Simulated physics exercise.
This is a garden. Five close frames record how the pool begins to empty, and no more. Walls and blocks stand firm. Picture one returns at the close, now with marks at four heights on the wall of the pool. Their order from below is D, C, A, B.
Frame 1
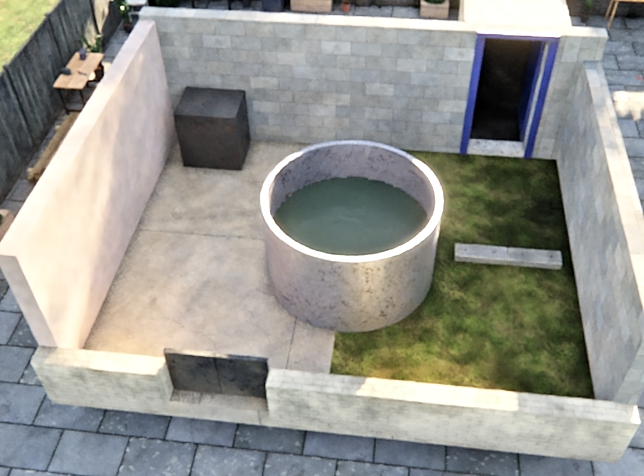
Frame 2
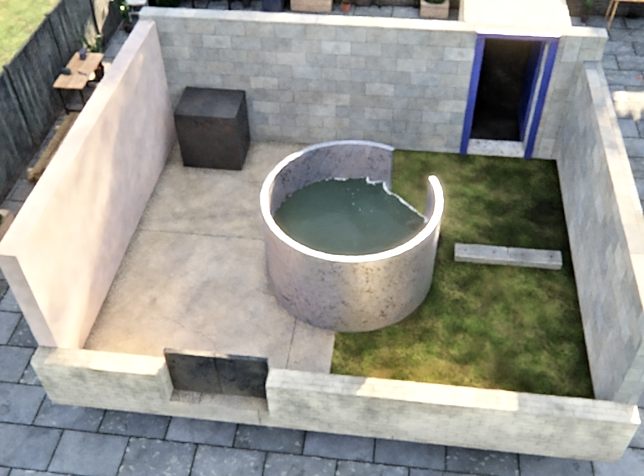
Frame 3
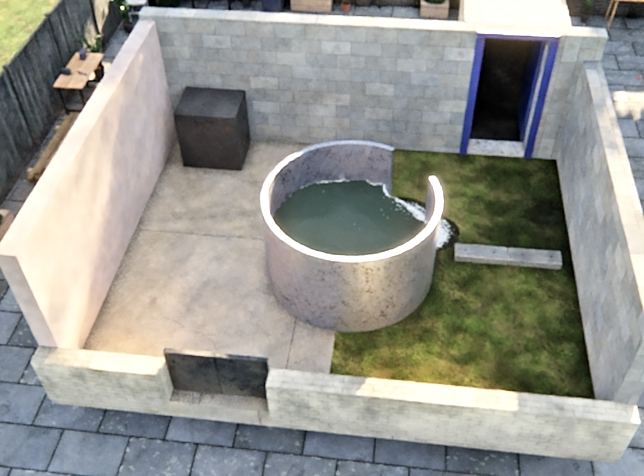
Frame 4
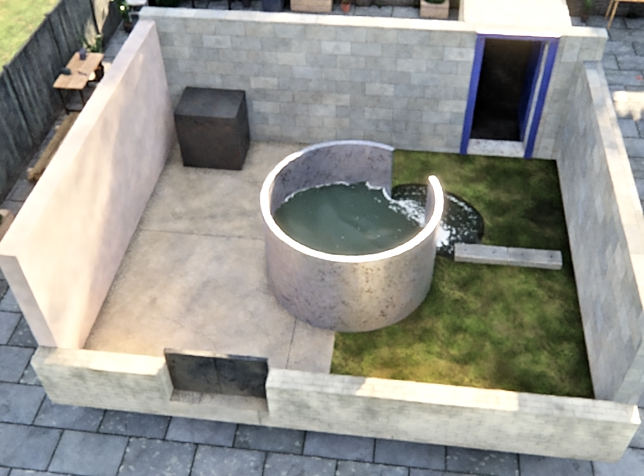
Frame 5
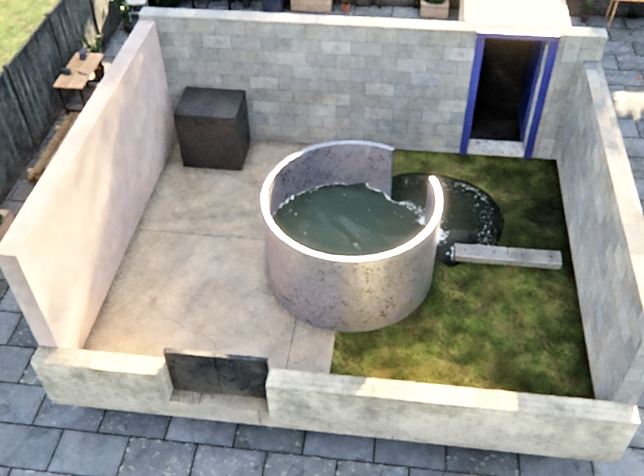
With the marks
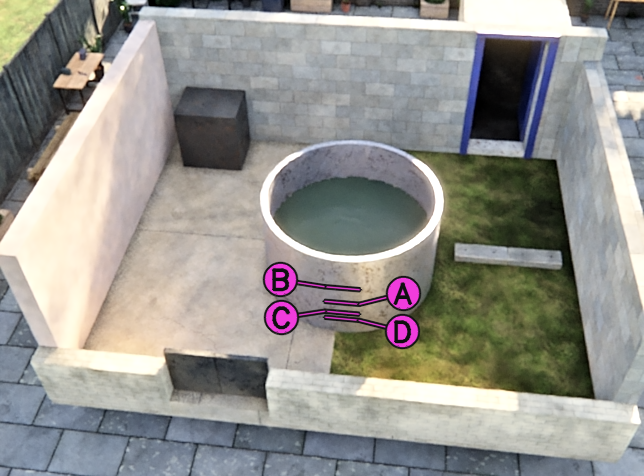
In a walled garden, a round pool's wall opens at the back right and water spreads across the grass.
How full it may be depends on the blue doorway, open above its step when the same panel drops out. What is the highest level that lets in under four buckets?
That is level C.
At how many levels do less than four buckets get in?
Two of them.
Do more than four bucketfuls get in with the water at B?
Yes.
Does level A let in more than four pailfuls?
Yes, it does.
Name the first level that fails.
That would be A.
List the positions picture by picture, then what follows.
Water in the pool at rest, its middle at (351, 229); foot of the blue doorway at (495, 155); shut gate at (217, 360), in the first picture.
Water covers 1 % of the ground, its front hidden from here, in the second picture.
Water covers 3 % of the ground, its front hidden from here, in the third picture.
In the fourth picture, 6 % of the ground under water, visible out to (471, 209).
In the fifth picture, 9 % of the ground under water, visible out to (487, 197).
In magenta, A at (341, 302); B at (342, 288); C at (341, 312); D at (341, 318); from the bottom up D, C, A, B.
Choosing A, about 9 bucketfuls get in.
Choosing B, dozens of bucketfuls pour in.
Choosing C, a splash gets over, under a bucket.
Choosing D, nothing gets over.
